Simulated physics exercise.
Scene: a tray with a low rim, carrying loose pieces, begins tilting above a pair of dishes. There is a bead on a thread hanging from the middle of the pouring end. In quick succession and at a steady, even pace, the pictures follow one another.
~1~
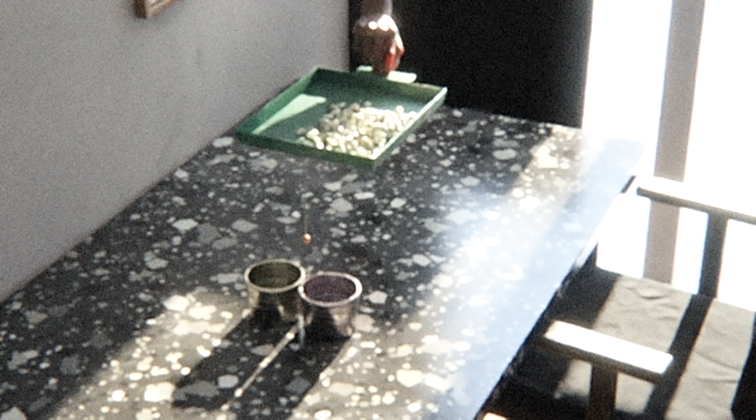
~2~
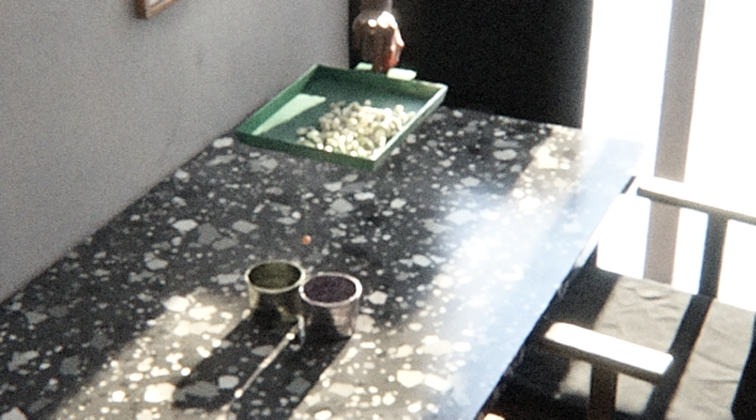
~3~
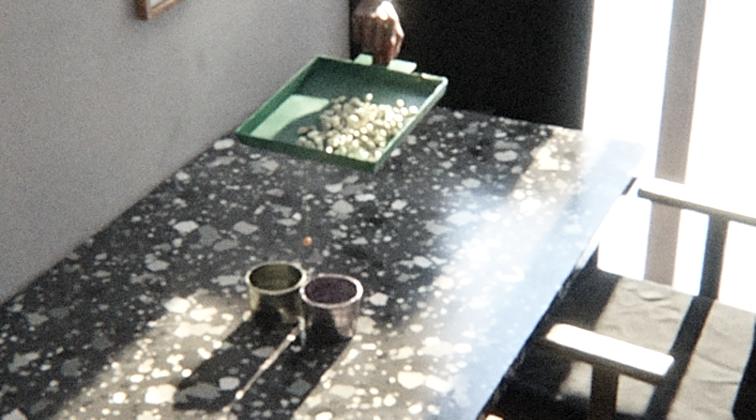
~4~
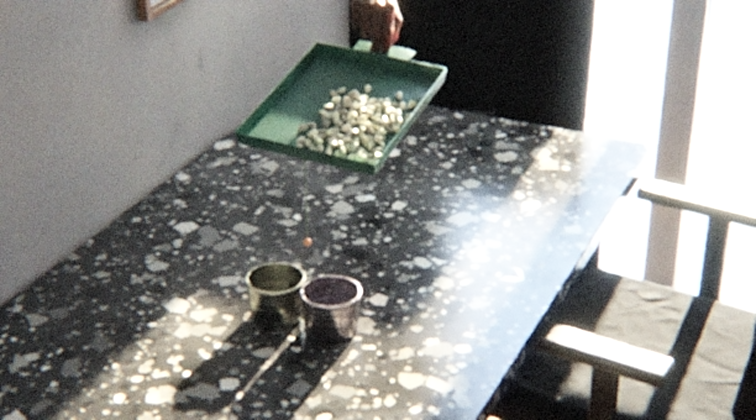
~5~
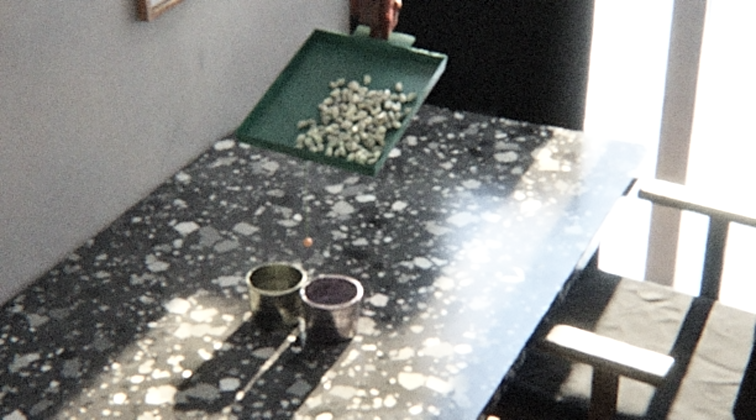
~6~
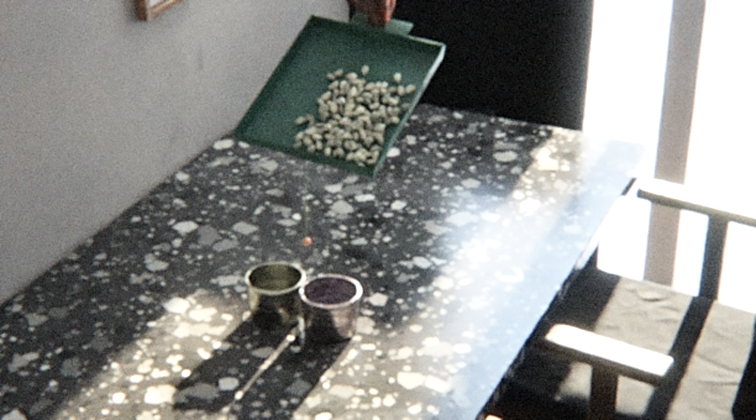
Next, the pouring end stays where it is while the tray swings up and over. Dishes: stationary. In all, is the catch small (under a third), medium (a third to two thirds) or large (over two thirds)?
Medium.
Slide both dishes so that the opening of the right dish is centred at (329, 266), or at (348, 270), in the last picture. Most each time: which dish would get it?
The rightmost dish, then the rightmost dish.
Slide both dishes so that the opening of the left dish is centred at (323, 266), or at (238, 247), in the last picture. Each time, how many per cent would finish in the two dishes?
Close to 50 in a hundred first, close to 10 in a hundred second.
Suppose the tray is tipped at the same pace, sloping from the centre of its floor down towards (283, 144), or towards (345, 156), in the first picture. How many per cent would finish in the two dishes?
About 20 and 10 per cent.
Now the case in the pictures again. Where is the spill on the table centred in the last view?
Once everything settles, the pieces are centred near (360, 311).
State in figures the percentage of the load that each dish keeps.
For the left dish 20 per cent, for the right dish 30.
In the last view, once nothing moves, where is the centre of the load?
Near (330, 322).
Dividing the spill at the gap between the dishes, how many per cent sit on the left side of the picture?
Close to 20 in a hundred.
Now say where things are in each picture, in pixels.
The first frame shows corners of the pouring end at (239, 130) and (373, 157), level; middle of the load at (359, 136), white beans; left dish at (261, 304); right dish at (317, 318); bead on its thread at (306, 240).
The second frame shows corners of the pouring end at (239, 130) and (373, 158), level; middle of the load at (359, 135).
The third frame shows corners of the pouring end at (239, 131) and (373, 160), tipped barely, lowest at the right corner; middle of the load at (359, 134).
The fourth frame shows corners of the pouring end at (239, 131) and (373, 163), tipped a little, lowest at the right corner; middle of the load at (359, 131).
The fifth frame shows corners of the pouring end at (238, 131) and (373, 165), tipped clearly, lowest at the right corner; middle of the load at (359, 127).
The sixth frame shows corners of the pouring end at (237, 131) and (372, 167), tipped clearly, lowest at the right corner; middle of the load at (358, 123); left dish at (262, 307); right dish at (317, 321).
Soon, tray tipped steeply; nearly all on the tray; a stray few in the air.
A while on, tray tipped past a quarter turn; most on the tray; a stray few in the right dish; a stray few in the left dish; a stray few outside both; about a quarter in the air.
Towards the end, tray tipped past a quarter turn; about a quarter in the right dish; about a quarter in the left dish; about half outside both.
Finally, tray tipped past a quarter turn; about a quarter in the right dish; about a quarter in the left dish; about half outside both.
